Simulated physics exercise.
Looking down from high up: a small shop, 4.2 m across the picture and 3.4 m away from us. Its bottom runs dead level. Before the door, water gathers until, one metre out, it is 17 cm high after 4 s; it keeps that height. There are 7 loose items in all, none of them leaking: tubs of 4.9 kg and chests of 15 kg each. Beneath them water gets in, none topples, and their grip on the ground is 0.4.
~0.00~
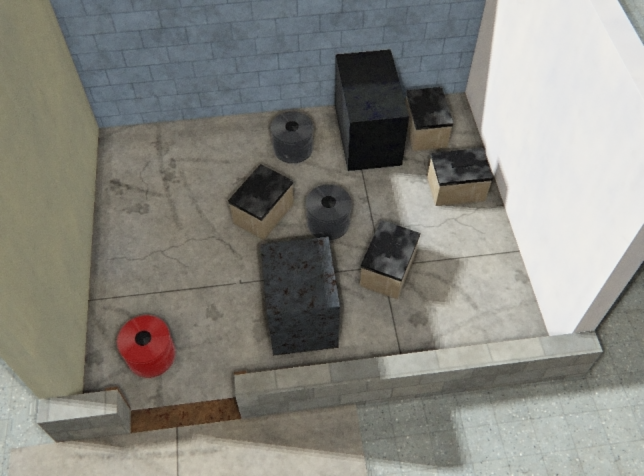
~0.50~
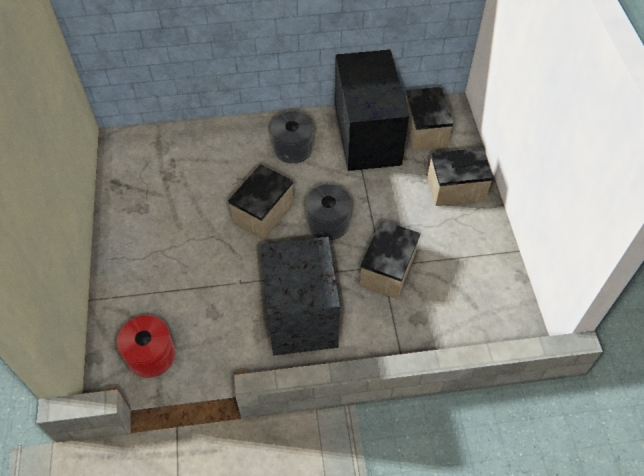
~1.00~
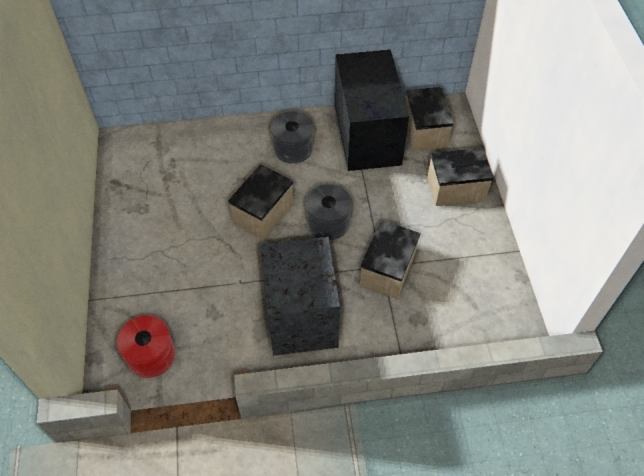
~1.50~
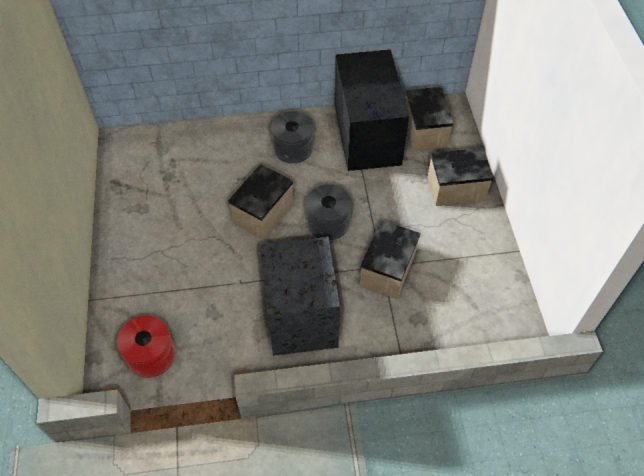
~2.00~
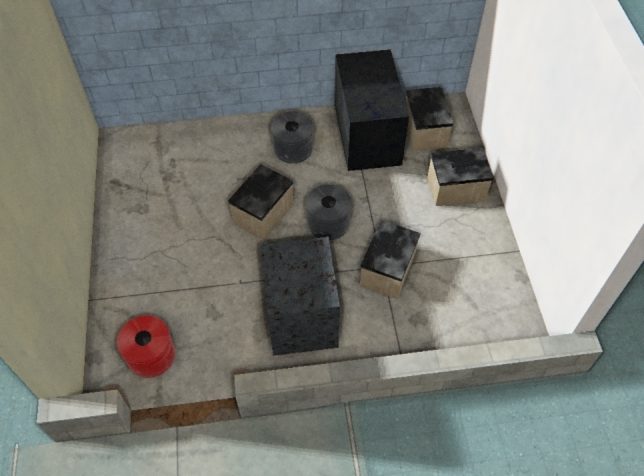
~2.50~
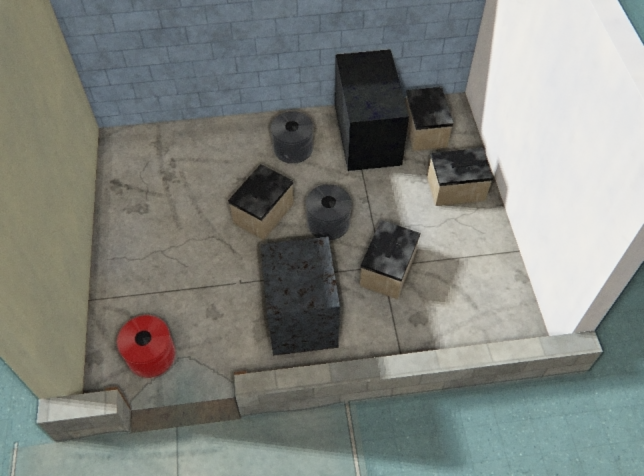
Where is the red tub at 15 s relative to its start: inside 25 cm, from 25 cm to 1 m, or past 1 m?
It is left well away.
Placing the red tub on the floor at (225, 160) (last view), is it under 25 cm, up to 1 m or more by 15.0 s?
Result: It drifts a great deal.
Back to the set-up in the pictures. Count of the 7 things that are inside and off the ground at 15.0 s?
4.
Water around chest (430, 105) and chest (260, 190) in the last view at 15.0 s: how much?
About 3 and 4 cm.
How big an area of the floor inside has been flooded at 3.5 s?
I'd estimate close to 2.0 m2.
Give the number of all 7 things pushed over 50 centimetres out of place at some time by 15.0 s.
Counting them up, I find 4.
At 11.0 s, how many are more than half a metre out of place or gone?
My count gives 3.
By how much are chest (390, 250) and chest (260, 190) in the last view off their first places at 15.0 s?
Shifts: 50 cm / 120 cm.
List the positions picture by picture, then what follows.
The first picture shows the red tub at (143, 338) rests on the ground; 0.0 m2 under water; 0 of 7 have shifted.
The second picture shows the red tub at (143, 338) rests on the ground; water covers 0.0 m2; 0 of 7 have shifted.
The third picture shows the red tub at (143, 338), on the bottom; water covers 0.0 m2; 0 of 7 have shifted.
The fourth picture shows the red tub at (143, 338) rests on the ground; water covers 0.0 m2; 0 of 7 have shifted.
The fifth picture shows the red tub at (143, 338), on the bottom; water covers 0.0 m2; 0 of 7 have shifted.
The sixth picture shows the red tub at (143, 338), on the bottom; 0.2 m2 under water; 0 of 7 have shifted.
After 3.5 s the red tub is near (125, 314), 0.3 m from its start, aground; 0 afloat.
After 6.8 s the red tub is near (132, 119), 2.6 m from its start, afloat; 1 afloat.
After 11.0 s the red tub is near (377, 194), 2.6 m from its start, afloat; 4 afloat.
After 15.0 s the red tub is near (496, 291), 3.1 m from its start, afloat; 4 afloat.
